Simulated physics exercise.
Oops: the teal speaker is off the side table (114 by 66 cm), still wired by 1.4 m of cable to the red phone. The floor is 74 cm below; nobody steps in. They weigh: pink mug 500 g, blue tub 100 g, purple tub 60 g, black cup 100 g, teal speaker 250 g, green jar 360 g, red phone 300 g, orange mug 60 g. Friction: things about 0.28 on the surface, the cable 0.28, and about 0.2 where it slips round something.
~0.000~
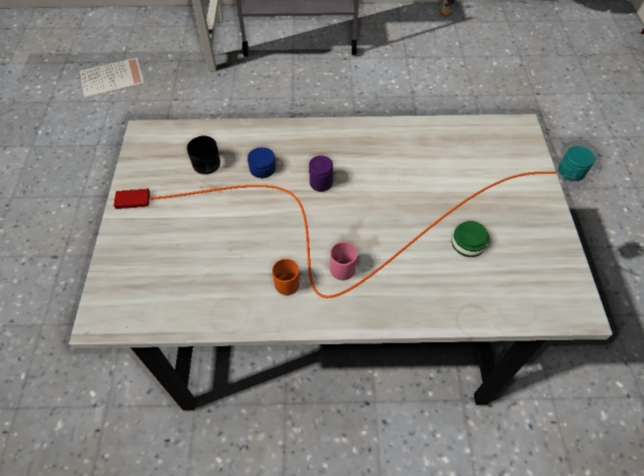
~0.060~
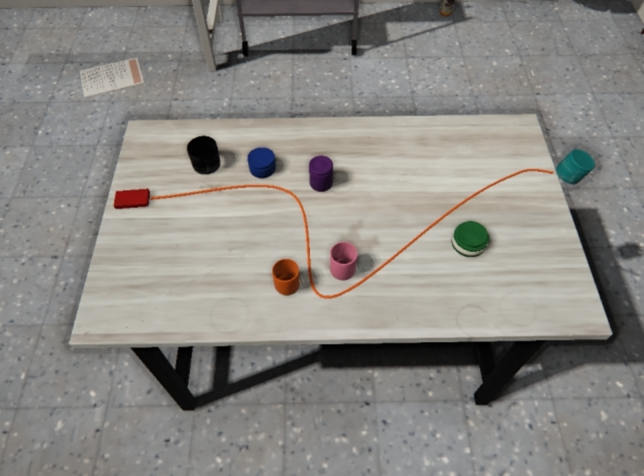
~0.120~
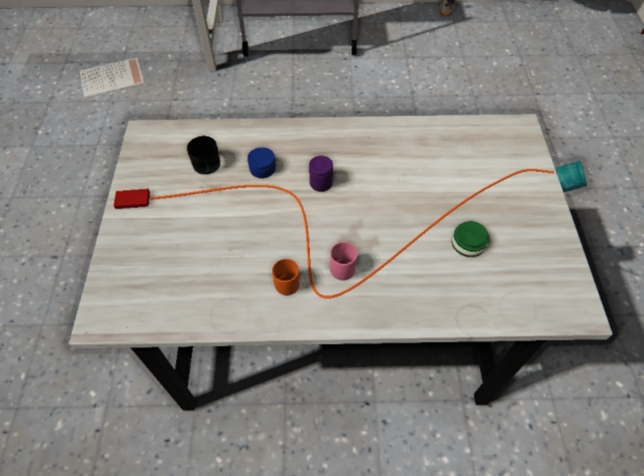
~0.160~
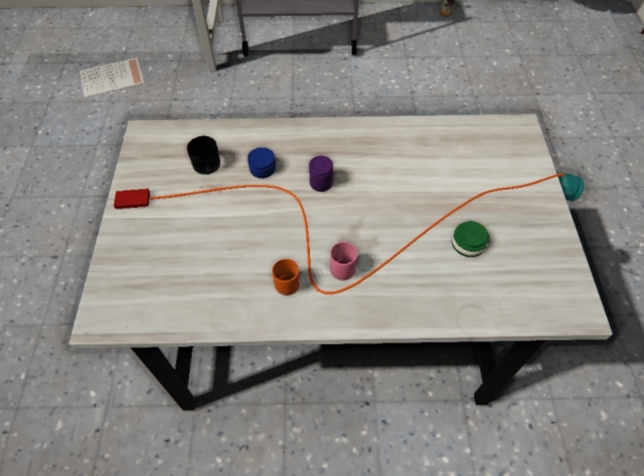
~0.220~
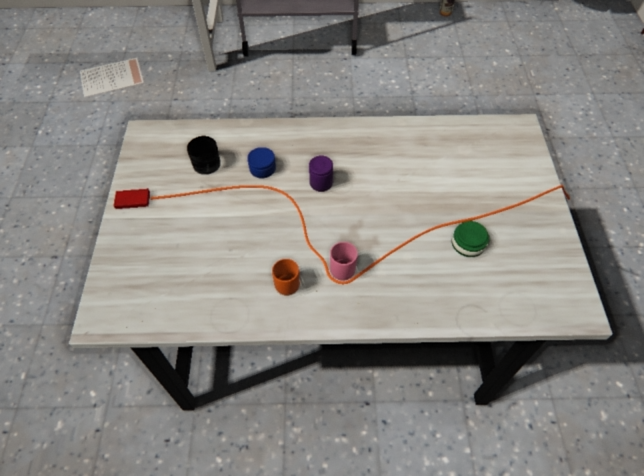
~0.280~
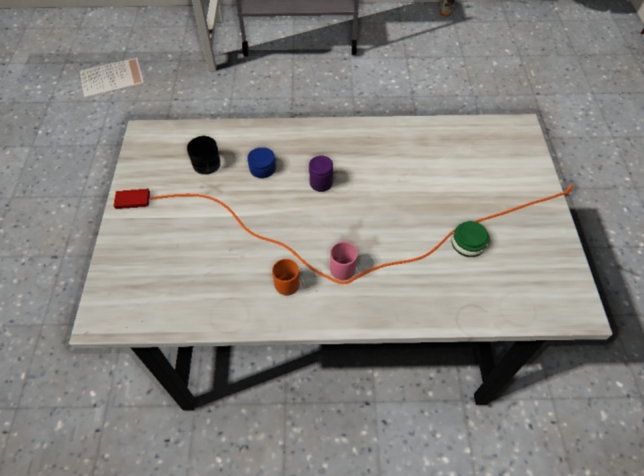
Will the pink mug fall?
Result: Pink mug remains up there.
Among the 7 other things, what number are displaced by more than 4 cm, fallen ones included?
1 of them.
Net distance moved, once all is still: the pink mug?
Pink mug 4 cm.
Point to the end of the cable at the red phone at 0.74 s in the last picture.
Near (241, 233).
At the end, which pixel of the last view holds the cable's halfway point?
Around (579, 243).
After 0.5 s, the cable's tail end at (176, 237); pink mug 4 cm off its start, teal speaker over the edge, red phone 13 cm off its start.
After 0.7 s, the cable's tail end at (241, 233); pink mug 4 cm off its start, teal speaker over the edge, red phone 26 cm off its start.
After 1.0 s, the cable's tail end at (294, 256); pink mug 4 cm off its start at (345, 239), red phone 39 cm off its start at (275, 249), teal speaker over the edge.
After 1.2 s, the cable's tail end at (306, 261); pink mug 4 cm off its start, red phone 42 cm off its start, teal speaker over the edge.
After 2.4 s, the cable's tail end at (306, 261); pink mug 4 cm off its start at (345, 239), red phone 42 cm off its start at (287, 253), teal speaker over the edge.
